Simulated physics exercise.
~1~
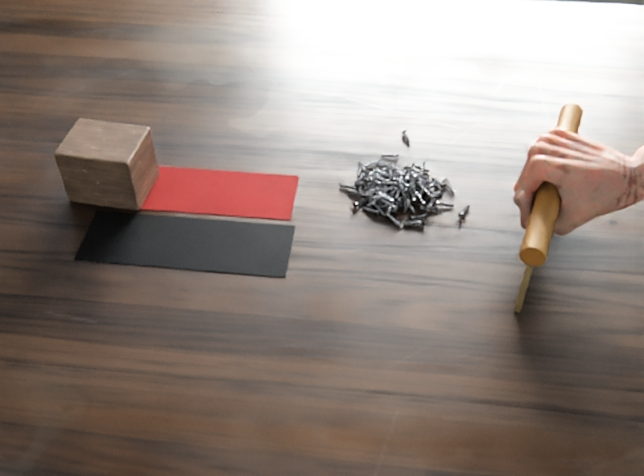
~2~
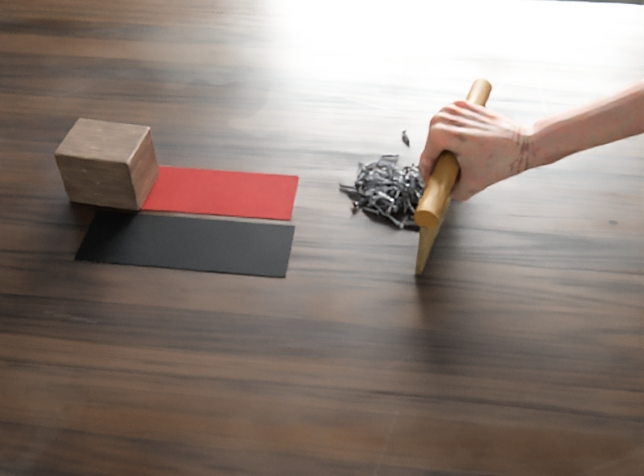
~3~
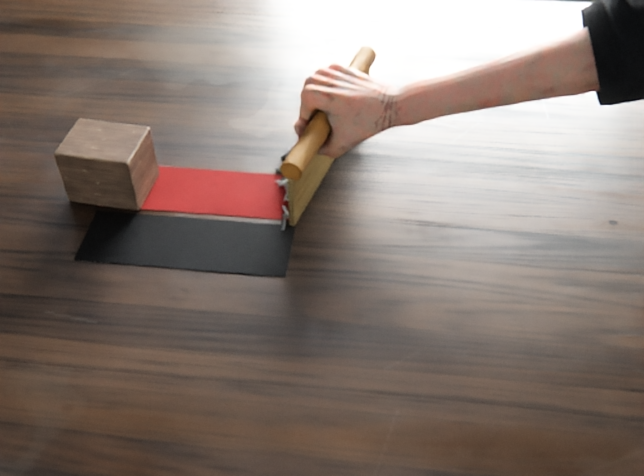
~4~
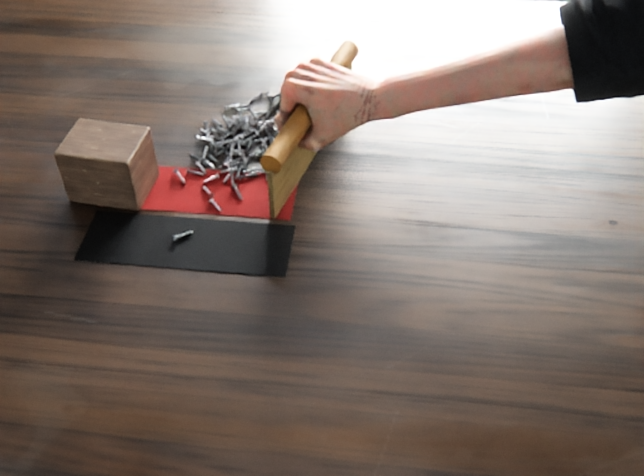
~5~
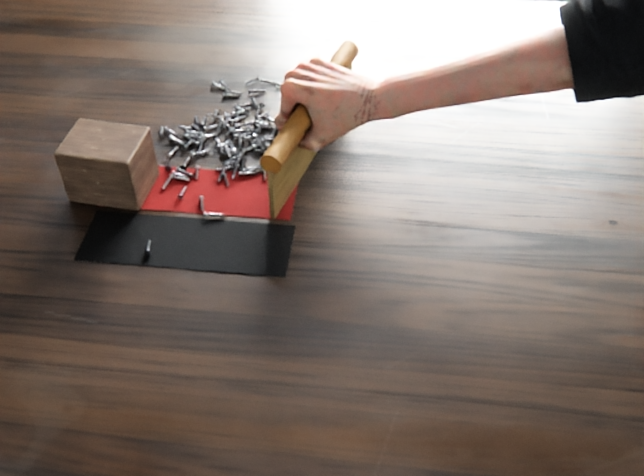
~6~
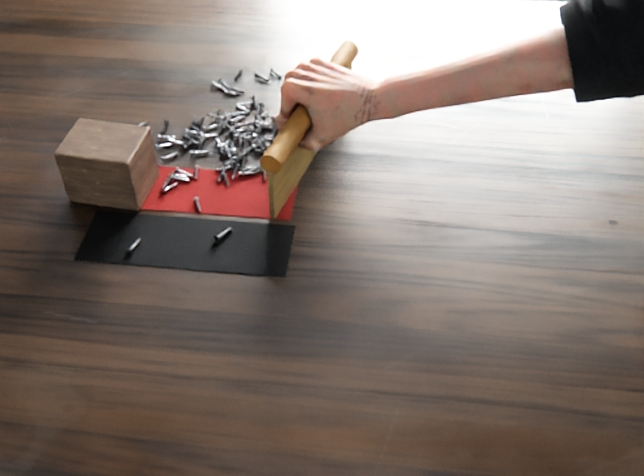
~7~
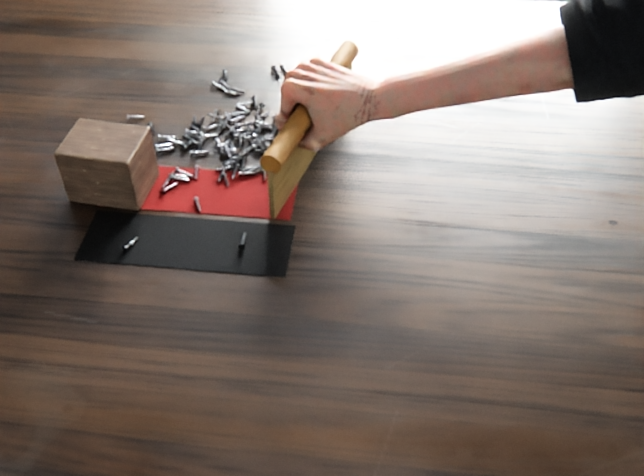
A hand sweeps a pile of screws left with a scraper, scattering them near a block.
